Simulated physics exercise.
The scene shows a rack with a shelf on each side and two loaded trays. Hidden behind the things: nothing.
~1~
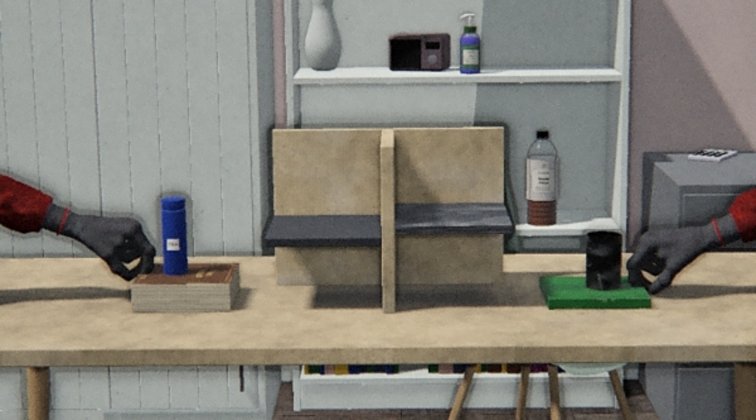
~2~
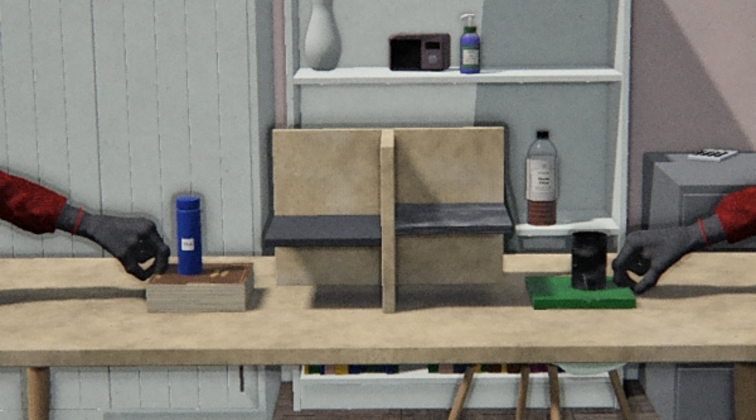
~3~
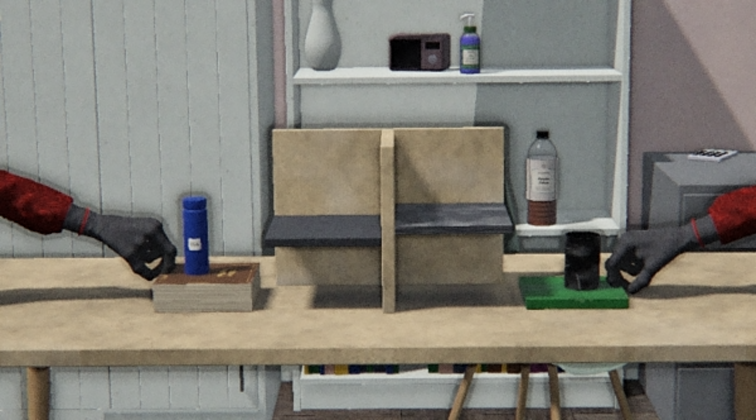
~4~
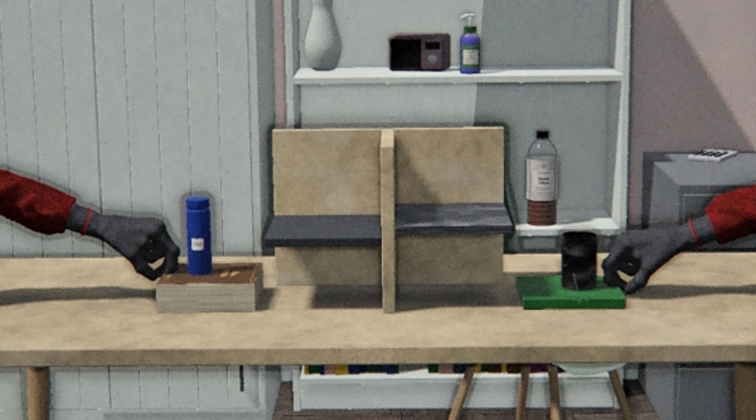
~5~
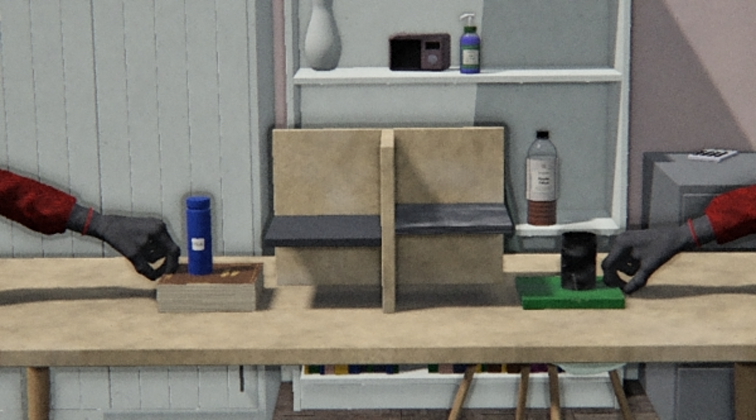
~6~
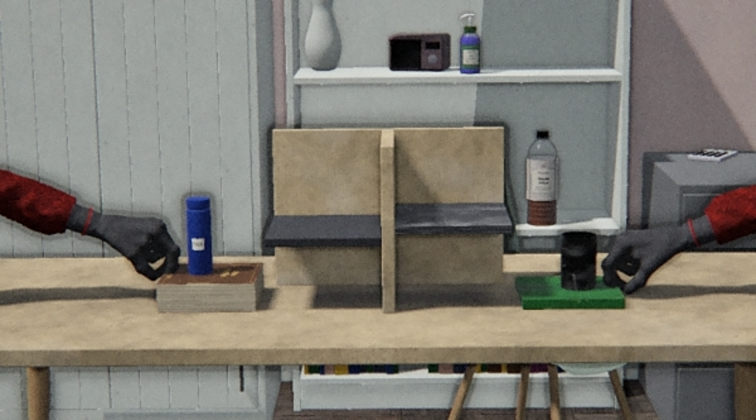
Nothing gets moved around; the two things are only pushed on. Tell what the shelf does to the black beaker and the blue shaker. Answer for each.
Going through them: The black beaker is not touched, the blue shaker is hit and moved.
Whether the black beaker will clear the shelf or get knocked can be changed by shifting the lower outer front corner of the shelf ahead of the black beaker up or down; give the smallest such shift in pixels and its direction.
Shift: 16 px, direction down.
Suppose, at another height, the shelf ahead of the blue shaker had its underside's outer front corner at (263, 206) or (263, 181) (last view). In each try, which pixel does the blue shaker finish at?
In the first case it settles close to (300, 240), in the second close to (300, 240).
Then, 1.12 s later than the last frame, black beaker riding along near (517, 262); blue shaker tilted by 20° near (256, 234).
When it is over, the black beaker clears the shelf, near (468, 262); the blue shaker strikes the shelf, near (237, 274).
